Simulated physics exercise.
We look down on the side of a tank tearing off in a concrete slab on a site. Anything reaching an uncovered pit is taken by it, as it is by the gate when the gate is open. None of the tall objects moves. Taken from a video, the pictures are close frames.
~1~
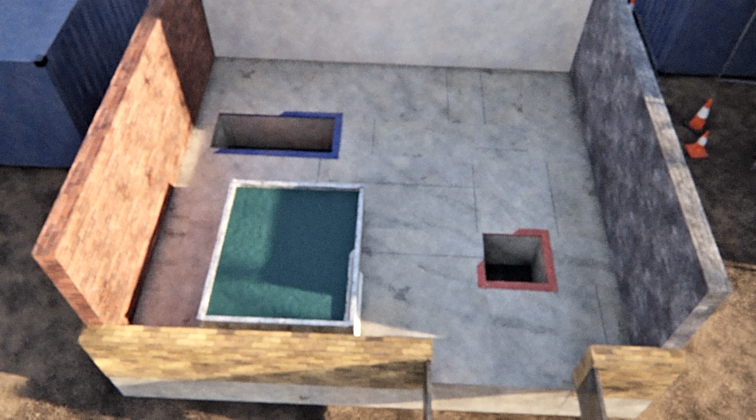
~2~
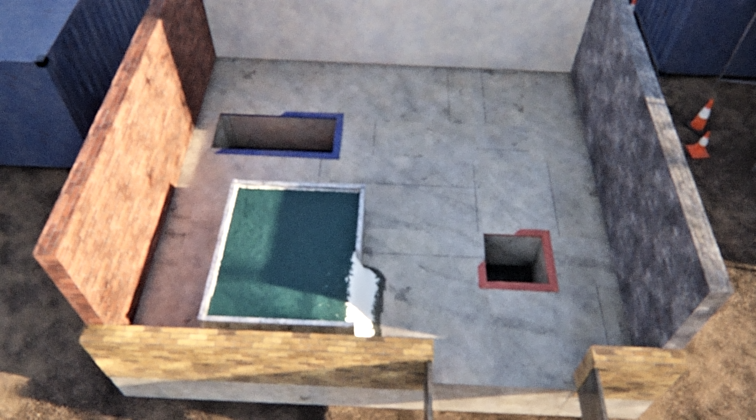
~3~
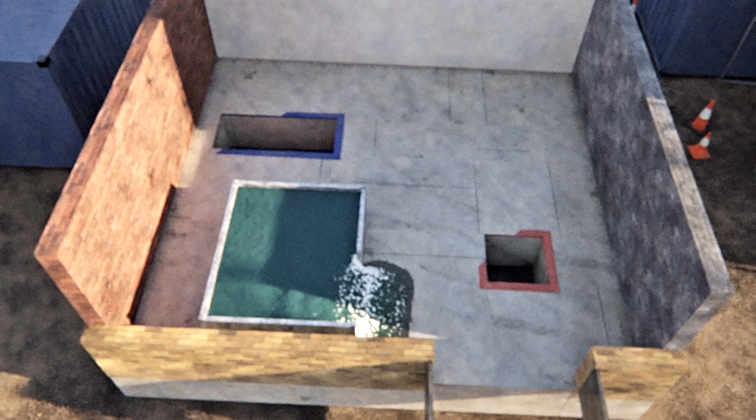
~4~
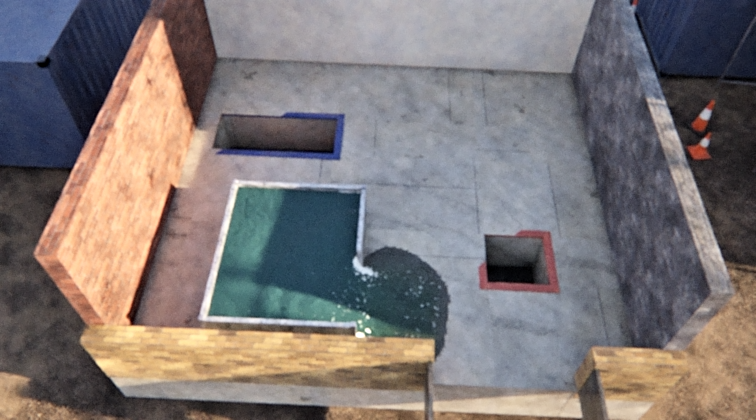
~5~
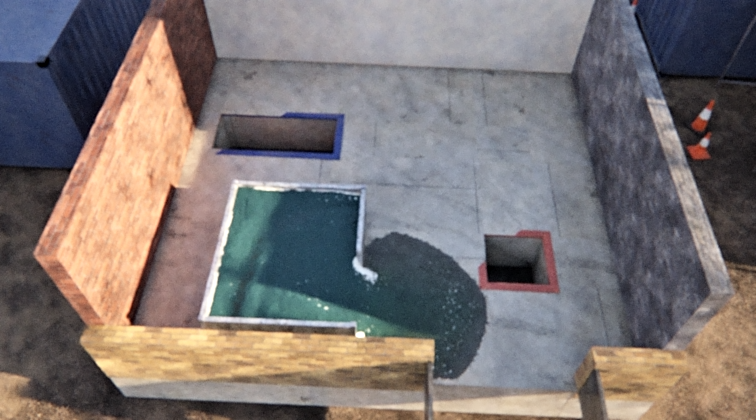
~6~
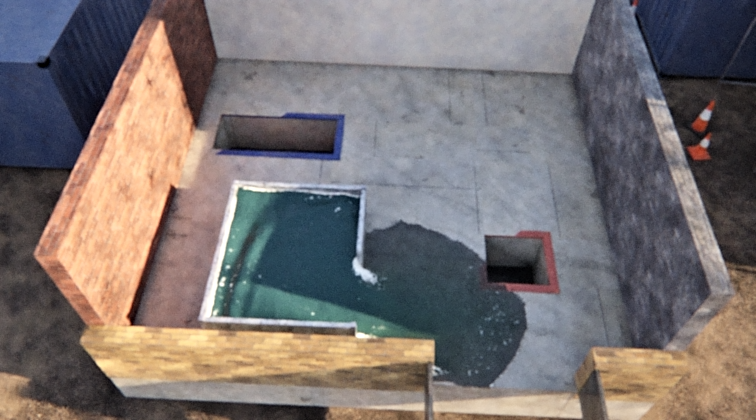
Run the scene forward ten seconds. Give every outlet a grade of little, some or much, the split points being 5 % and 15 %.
Grades: Gate - much; red pit - much; blue pit - little.
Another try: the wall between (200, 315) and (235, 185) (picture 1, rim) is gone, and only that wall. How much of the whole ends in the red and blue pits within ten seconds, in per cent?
Shares: Red at 2 percent, blue at 40 percent.
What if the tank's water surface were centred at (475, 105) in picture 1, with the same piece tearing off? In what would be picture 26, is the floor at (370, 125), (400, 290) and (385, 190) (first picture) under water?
Checking the three spots, I get high and dry, high and dry, high and dry.
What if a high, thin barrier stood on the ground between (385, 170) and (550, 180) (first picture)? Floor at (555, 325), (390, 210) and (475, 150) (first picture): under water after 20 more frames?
As the points were listed, they come out taken by the flood, free from flooding, and finally free from flooding.
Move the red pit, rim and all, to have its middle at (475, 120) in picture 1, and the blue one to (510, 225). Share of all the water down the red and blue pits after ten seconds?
Roughly: Red pit 2 %, blue pit 35 %.
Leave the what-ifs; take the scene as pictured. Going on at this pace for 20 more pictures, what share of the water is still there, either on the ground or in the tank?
My reading is around 80 percent.
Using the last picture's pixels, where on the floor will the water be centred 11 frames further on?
The centre of mass sits at about (371, 292).
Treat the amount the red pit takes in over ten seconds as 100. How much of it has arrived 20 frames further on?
Result: 45 % of the ten-second total.
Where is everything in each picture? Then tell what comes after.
The first frame shows still water in the tank at (288, 250).
In the second frame, water pours out at (354, 300) and has run to a hidden place.
In the third frame, the front is at a hidden place, out from the gap at (355, 302).
In the fourth frame, water pours out at (355, 303) and has run to (439, 287).
In the fifth frame, water pours out at (355, 303) and has run to (478, 300).
In the sixth frame, water pours out at (355, 303) and has run to (517, 306).
A moment on, water covers 20 % of the floor; the gate 1 %, the red pit 2 %, the blue pit 0 %.
Next, water covers 20 % of the floor; the gate 6 %, the red pit 5 %, the blue pit 0 %.
Then, water covers 30 % of the floor; the gate 10 %, the red pit 10 %, the blue pit 0 %.
Later, water covers 50 % of the floor; the gate 18 %, the red pit 15 %, the blue pit 0 %.
In the end, water covers 65 % of the floor; the gate 25 %, the red pit 21 %, the blue pit 1 %.
